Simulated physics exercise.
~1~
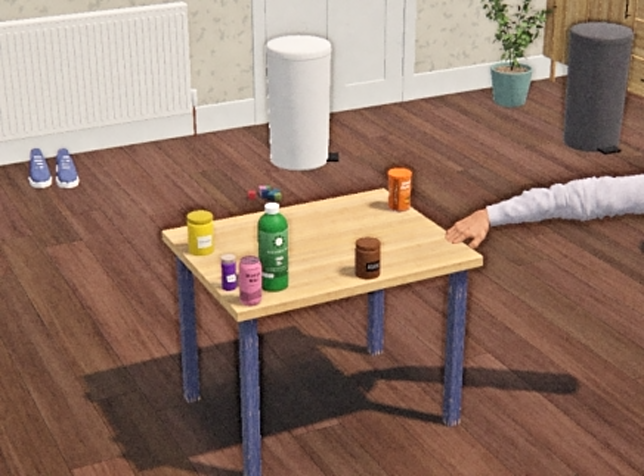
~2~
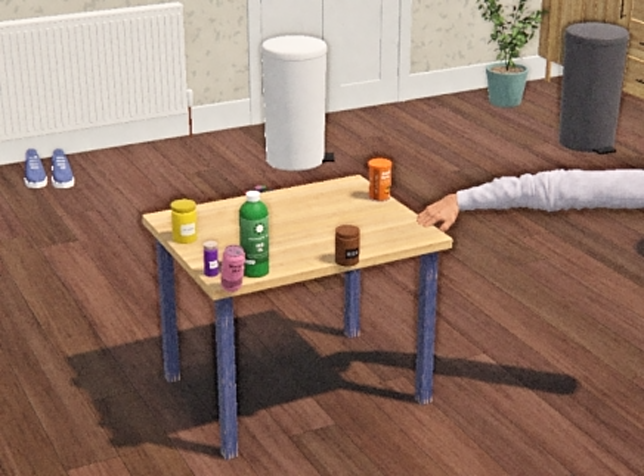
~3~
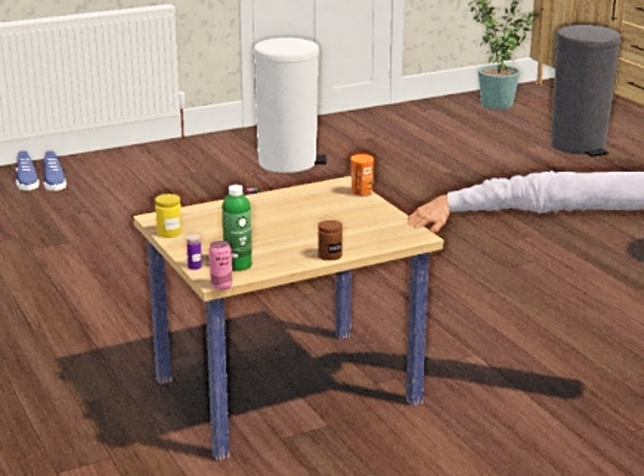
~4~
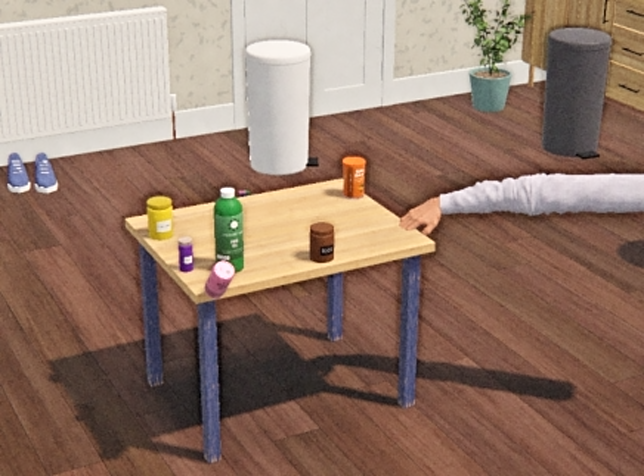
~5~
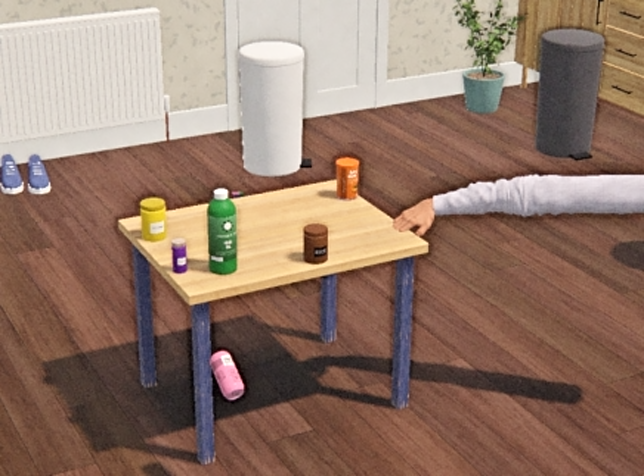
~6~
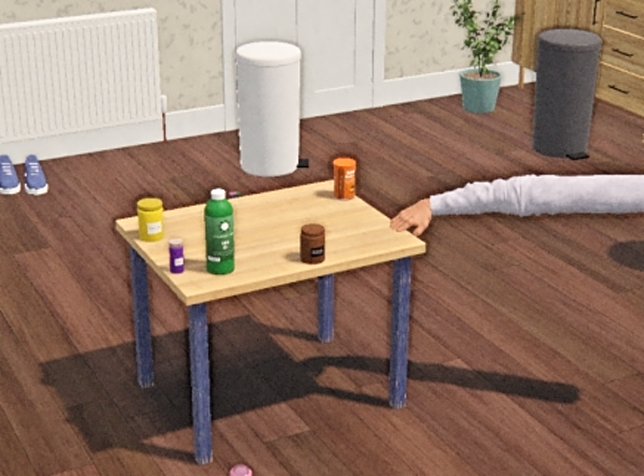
A hand at the right edge of a small wooden table shoved it away, and the pink can near the front wobbled, tipped over the edge and dropped to the floor, while the green bottle, yellow jar and other containers stayed standing on top.
